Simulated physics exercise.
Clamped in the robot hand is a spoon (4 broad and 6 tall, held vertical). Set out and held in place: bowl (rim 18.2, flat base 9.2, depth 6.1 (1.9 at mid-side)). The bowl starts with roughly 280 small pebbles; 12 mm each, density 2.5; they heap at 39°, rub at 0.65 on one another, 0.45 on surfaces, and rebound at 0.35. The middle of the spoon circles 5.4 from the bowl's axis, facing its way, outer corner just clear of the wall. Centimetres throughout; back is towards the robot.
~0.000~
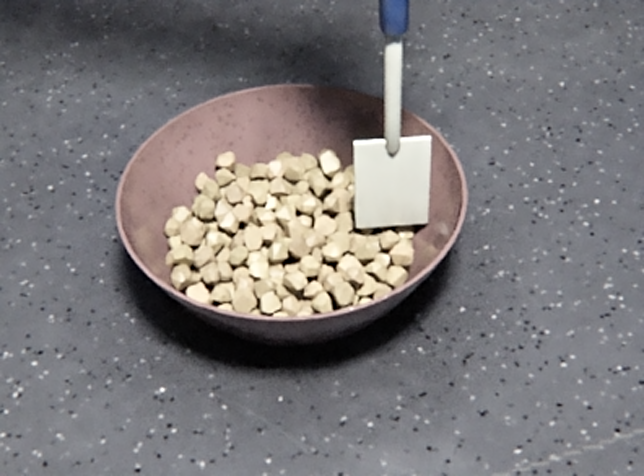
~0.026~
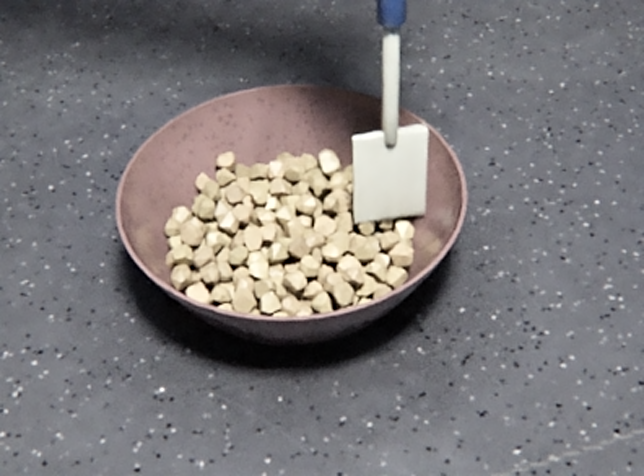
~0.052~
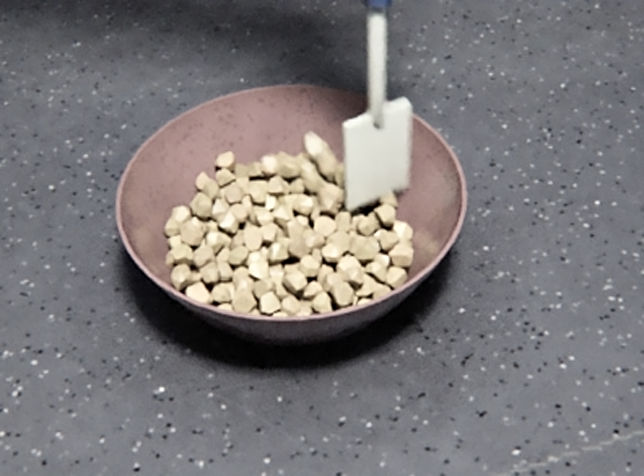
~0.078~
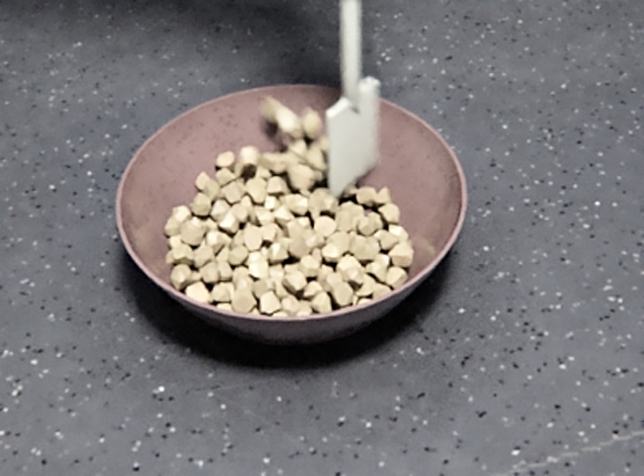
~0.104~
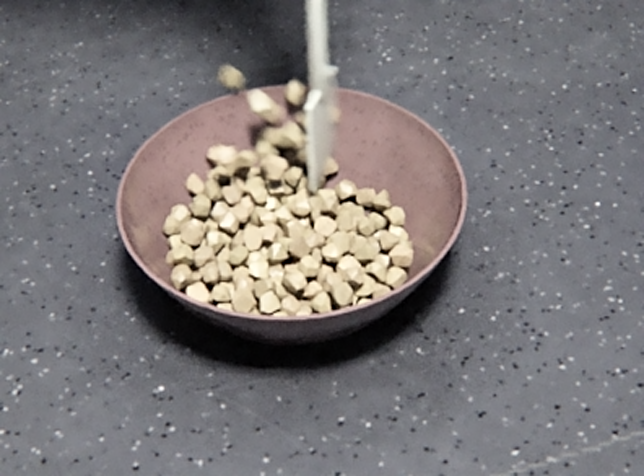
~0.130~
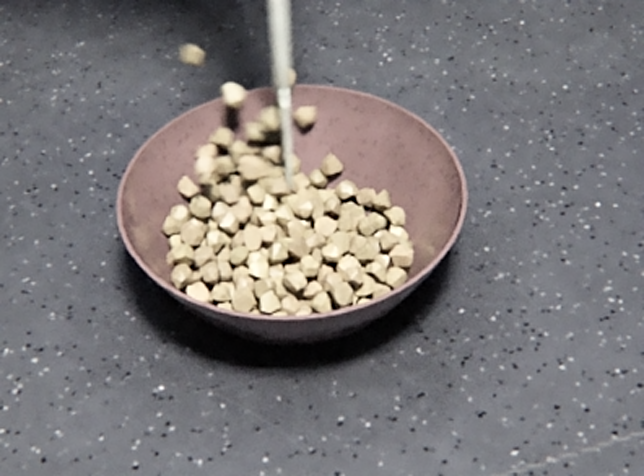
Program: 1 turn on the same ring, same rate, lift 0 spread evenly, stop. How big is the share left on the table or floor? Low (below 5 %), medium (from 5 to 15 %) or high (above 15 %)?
Answer: High; above 15 % of the small pebbles finish on the table or floor.
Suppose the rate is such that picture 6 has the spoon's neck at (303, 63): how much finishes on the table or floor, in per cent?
Some 15 per cent.
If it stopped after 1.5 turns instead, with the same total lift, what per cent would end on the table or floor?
Then about 35 per cent.
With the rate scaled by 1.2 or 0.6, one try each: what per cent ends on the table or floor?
Some 25 and 10 per cent.
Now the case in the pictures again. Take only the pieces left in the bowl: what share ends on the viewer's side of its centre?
Some 35 per cent.
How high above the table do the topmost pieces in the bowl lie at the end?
Roughly 6.5 cm.
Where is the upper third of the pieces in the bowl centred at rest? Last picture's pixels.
Near (340, 179).
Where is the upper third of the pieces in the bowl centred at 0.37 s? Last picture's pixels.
Around (379, 259).
After 0.25 s, 192° round, highest piece 9 above the table; 272 in the bowl, 3 on the table or floor, 5 in flight or on the tool.
After 0.37 s, 293° round, highest piece 9 above the table; 239 in the bowl, 13 on the table or floor, 28 in flight or on the tool.
After 0.63 s, 0° round, highest piece 7 above the table; 212 in the bowl, 68 on the table or floor.
After 1.33 s, 0° round, highest piece 6 above the table; 212 in the bowl, 68 on the table or floor.
In the end, 212 in the bowl, 68 on the table or floor. That is 24 % on the table or floor.
